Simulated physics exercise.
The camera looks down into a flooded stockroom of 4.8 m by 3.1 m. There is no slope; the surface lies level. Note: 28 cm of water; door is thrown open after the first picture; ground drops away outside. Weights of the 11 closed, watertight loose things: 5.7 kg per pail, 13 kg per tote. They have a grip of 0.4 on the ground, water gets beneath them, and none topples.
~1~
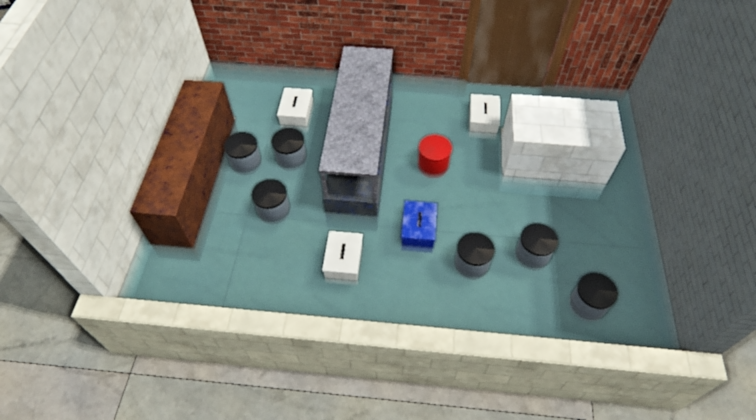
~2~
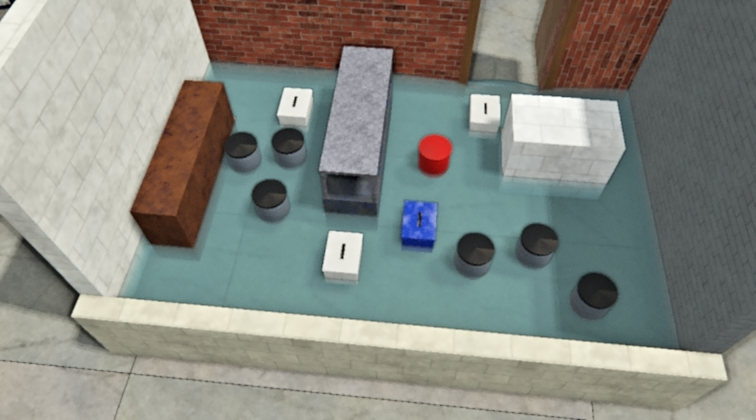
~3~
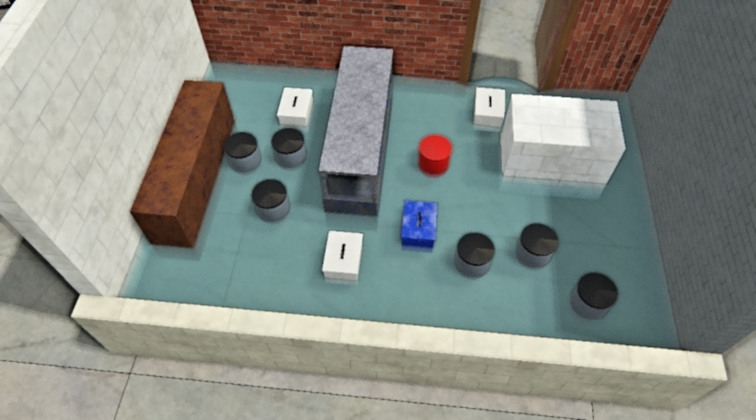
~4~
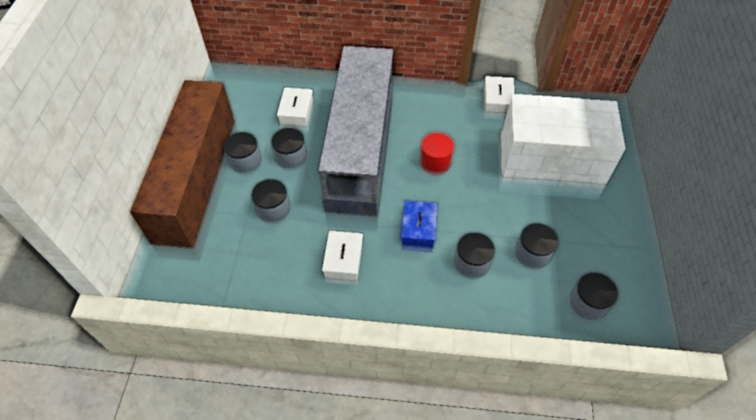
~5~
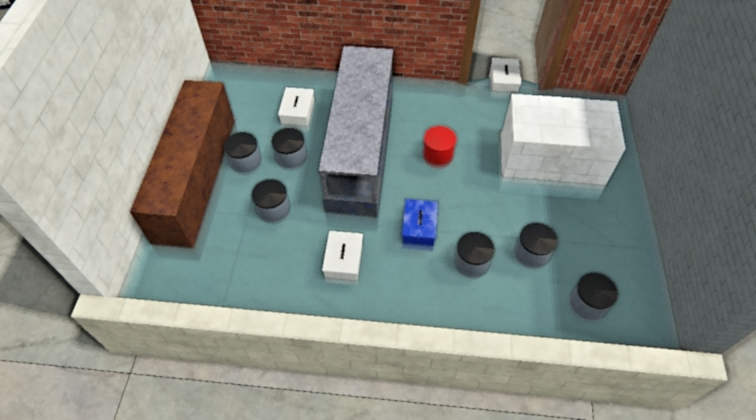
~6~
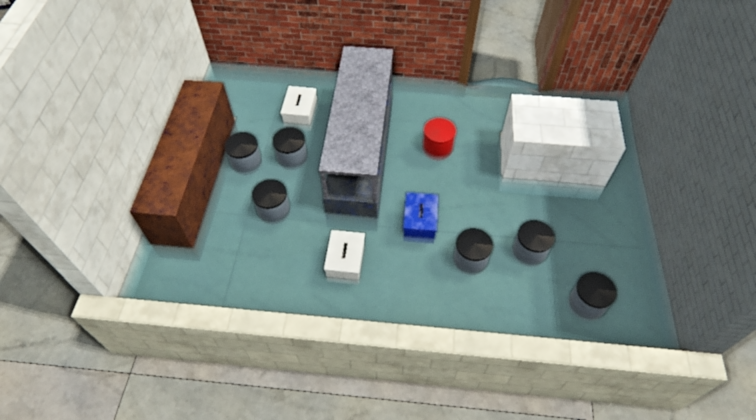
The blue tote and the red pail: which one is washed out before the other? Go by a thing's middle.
I would say the red one.
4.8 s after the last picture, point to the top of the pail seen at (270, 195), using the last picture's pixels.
Its top ends up at around (312, 228).
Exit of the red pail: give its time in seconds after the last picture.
Somewhere near 2.5 s.
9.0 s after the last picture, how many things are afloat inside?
Answer: 8.
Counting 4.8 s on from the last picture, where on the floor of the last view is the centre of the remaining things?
I'd put it close to (410, 201) in the last view.
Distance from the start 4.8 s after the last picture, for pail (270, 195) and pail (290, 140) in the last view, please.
50 cm; 10 cm.
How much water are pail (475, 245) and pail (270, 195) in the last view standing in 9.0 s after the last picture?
First roughly 17 cm, second roughly 18 cm.
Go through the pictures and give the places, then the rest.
In the first frame, the blue tote at (420, 220), afloat; the red pail at (435, 147) floats; about 3530 L in view; 0 of 11 have shifted.
In the second frame, the blue tote at (420, 220), afloat; the red pail at (435, 147) floats; 28 cm deep round most things; 0 of 11 have shifted.
In the third frame, the blue tote at (420, 220), afloat; the red pail at (436, 147) floats; about 3450 L in view; 1 of 11 have shifted.
In the fourth frame, the blue tote at (420, 220), afloat; the red pail at (438, 145), afloat, 6 cm from its start; about 3390 L in view; 2 of 11 have shifted.
In the fifth frame, the blue tote at (420, 218) floats, 3 cm from its start; the red pail at (440, 138), afloat, 16 cm from its start; about 3340 L in view; 2 of 11 have shifted.
In the sixth frame, the blue tote at (421, 211) floats, 12 cm from its start; the red pail at (440, 130), afloat, 26 cm from its start; 27 cm deep round most things; 4 of 11 have shifted.
Then, 1.0 s after the last picture the blue tote is near (427, 188), 0.4 m from its start, afloat; the red pail is near (455, 108), 0.6 m from its start, afloat; 1 of 11 are out; 10 afloat.
Then, 4.8 s after the last picture the blue tote is near (444, 129), 1.2 m from its start, afloat; the red pail has gone out (2.7 s after the last picture); 2 of 11 are out; 9 afloat.
Then, 9.0 s after the last picture the blue tote has gone out (7.6 s after the last picture); the red pail has gone out (2.7 s after the last picture); 3 of 11 are out; 8 afloat.
Then, 13.0 s after the last picture the blue tote has gone out (7.6 s after the last picture); the red pail has gone out (2.7 s after the last picture); 5 of 11 are out; 6 afloat.
